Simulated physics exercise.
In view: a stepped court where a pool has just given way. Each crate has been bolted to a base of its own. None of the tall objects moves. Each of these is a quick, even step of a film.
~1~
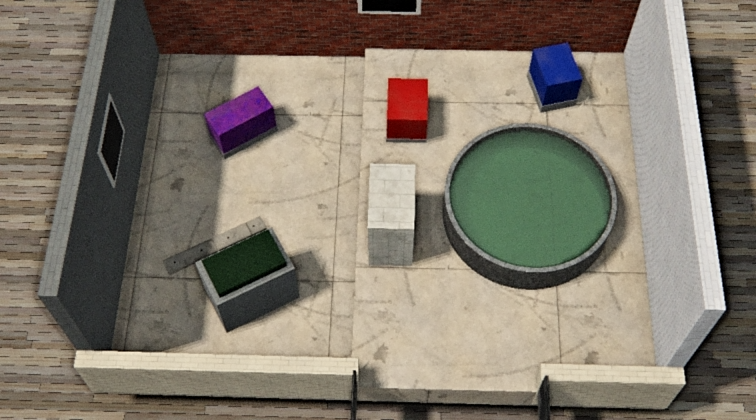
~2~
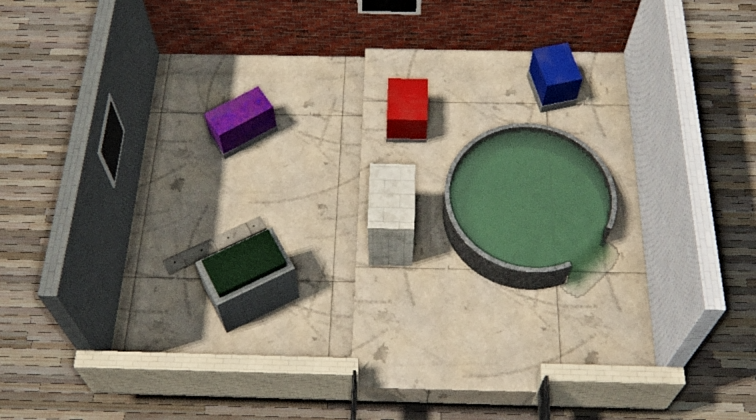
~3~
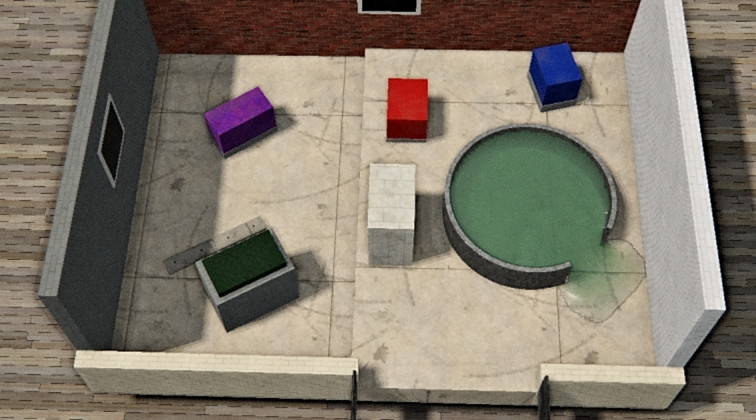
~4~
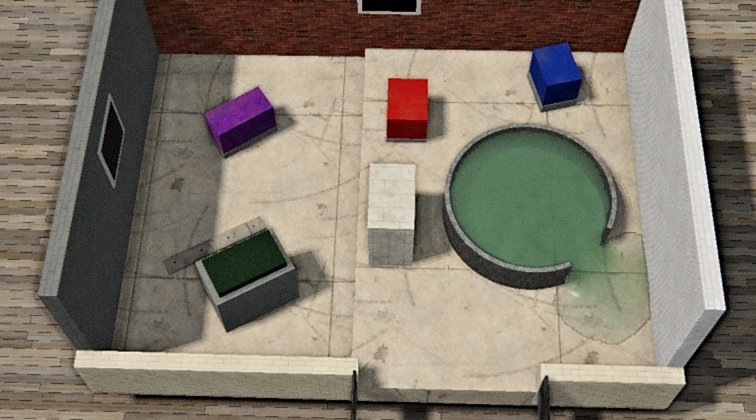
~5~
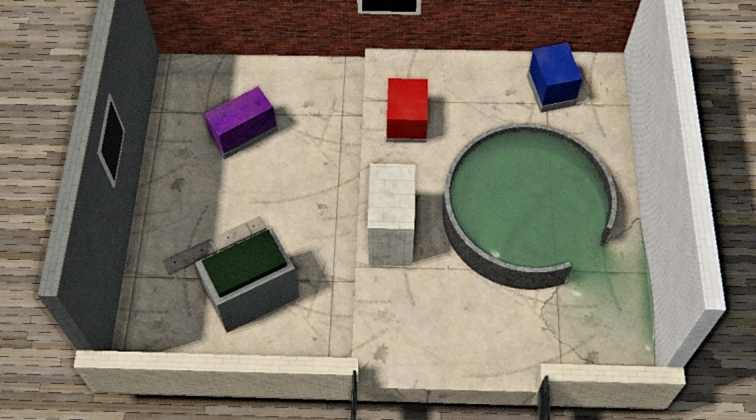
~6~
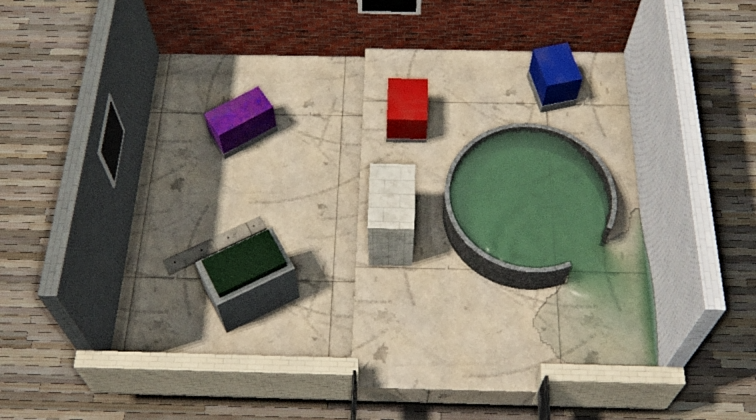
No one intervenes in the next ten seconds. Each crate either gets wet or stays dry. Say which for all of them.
The purple crate will be a dry one. The red crate will be a dry one. The blue crate will be a dry one.
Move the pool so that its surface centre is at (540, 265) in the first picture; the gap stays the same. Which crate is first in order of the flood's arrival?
The crate marked blue comes first.
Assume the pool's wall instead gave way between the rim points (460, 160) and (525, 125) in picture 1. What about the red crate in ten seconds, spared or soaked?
The red crate is overtopped.
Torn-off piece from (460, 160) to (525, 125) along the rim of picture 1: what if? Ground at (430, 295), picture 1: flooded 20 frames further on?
Untouched.
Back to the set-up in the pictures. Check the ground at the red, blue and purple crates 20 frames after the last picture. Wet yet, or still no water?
Red crate dry, blue crate wet, purple crate dry.
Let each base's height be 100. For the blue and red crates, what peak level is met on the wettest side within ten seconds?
I'd say 50 per cent for the first one and 60 per cent for the second.
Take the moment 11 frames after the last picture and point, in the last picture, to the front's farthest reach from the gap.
The front's farthest point is close to (408, 360).
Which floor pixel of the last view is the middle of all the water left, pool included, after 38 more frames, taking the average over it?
Roughly (482, 245).
A moment on, water covers 10 % of the floor; the purple crate not reached, the red crate not reached, the blue crate not reached.
Next, water covers 20 % of the floor; the purple crate not reached, the red crate not reached, the blue crate not reached.
Then, water covers 40 % of the floor; the purple crate not reached, the red crate not reached, the blue crate water round its plinth.
Later, water covers 65 % of the floor; the purple crate water round its plinth, the red crate water round its plinth, the blue crate water round its plinth.
In the end, water covers 95 % of the floor; the purple crate stayed above the water, the red crate stayed above the water, the blue crate stayed above the water.
